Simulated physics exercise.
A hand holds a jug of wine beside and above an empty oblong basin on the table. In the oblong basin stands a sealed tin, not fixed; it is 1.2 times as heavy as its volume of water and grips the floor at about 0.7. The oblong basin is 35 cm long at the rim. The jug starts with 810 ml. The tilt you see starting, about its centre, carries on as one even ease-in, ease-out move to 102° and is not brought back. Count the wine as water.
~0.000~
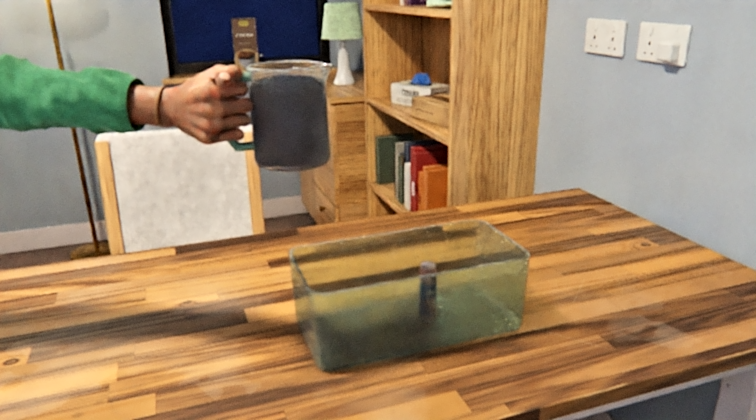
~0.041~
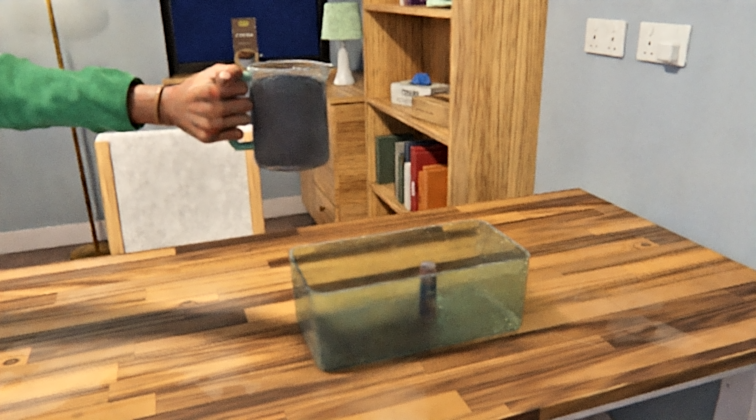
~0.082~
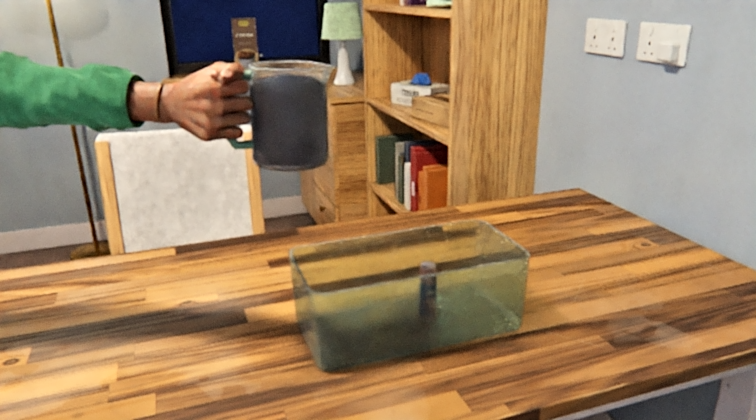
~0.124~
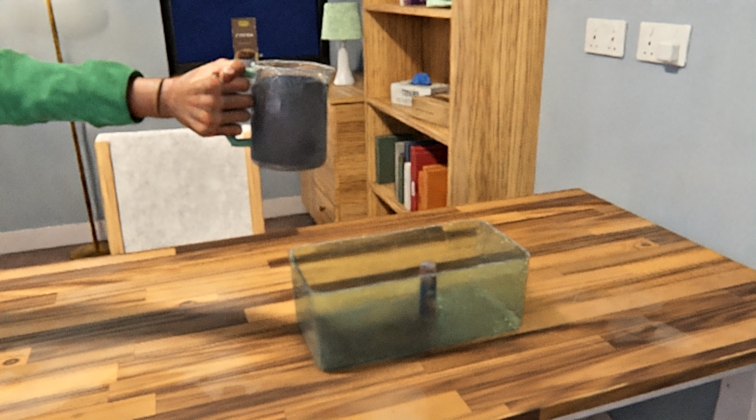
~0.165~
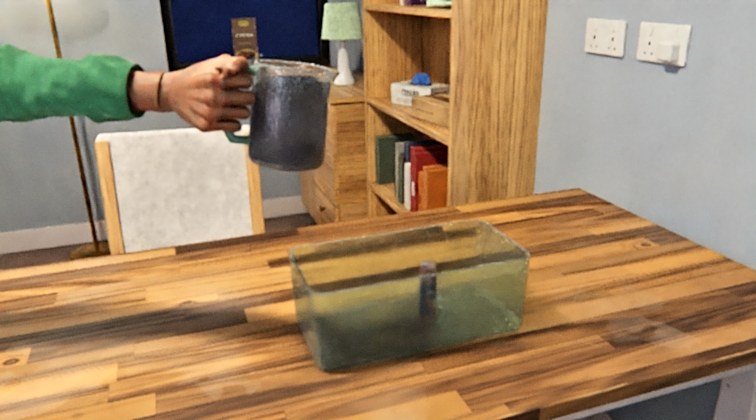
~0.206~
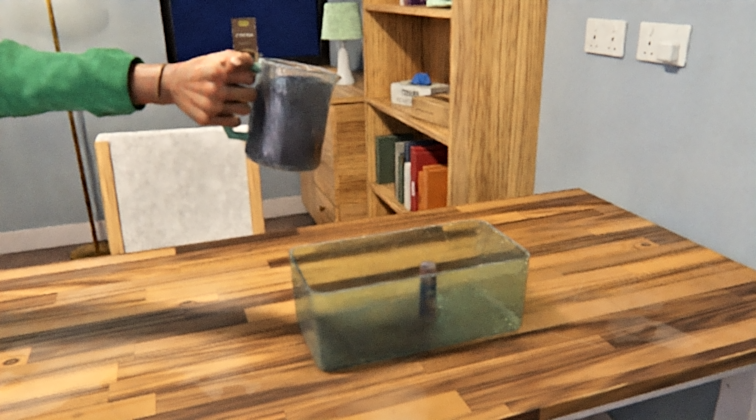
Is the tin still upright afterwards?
It falls.
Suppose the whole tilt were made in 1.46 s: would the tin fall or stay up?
The tin goes over.
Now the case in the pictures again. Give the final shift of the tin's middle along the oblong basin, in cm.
Some 8.5 cm.
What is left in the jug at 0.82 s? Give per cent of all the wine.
Some 36 per cent.
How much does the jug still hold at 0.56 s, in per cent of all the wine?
Some 84 per cent.
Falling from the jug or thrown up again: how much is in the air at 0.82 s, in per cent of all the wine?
Some 32 per cent.
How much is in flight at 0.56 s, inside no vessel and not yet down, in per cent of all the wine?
Some 16 per cent.
Then, 0.56 s in, the tilt is 72° and 83 per cent is still to pour; the tin stands where it began.
Then, 0.82 s in, the tilt is 101° and 36 per cent is still to pour; the tin stands 3 cm from where it began.
Then, 1.09 s in, the tilt is 102° and 8 per cent is still to pour; the tin lies on its side.
Then, 1.38 s in, the tilt is 102° and 1 per cent is still to pour; the tin lies on its side.
Finally, the tin lies on its side.
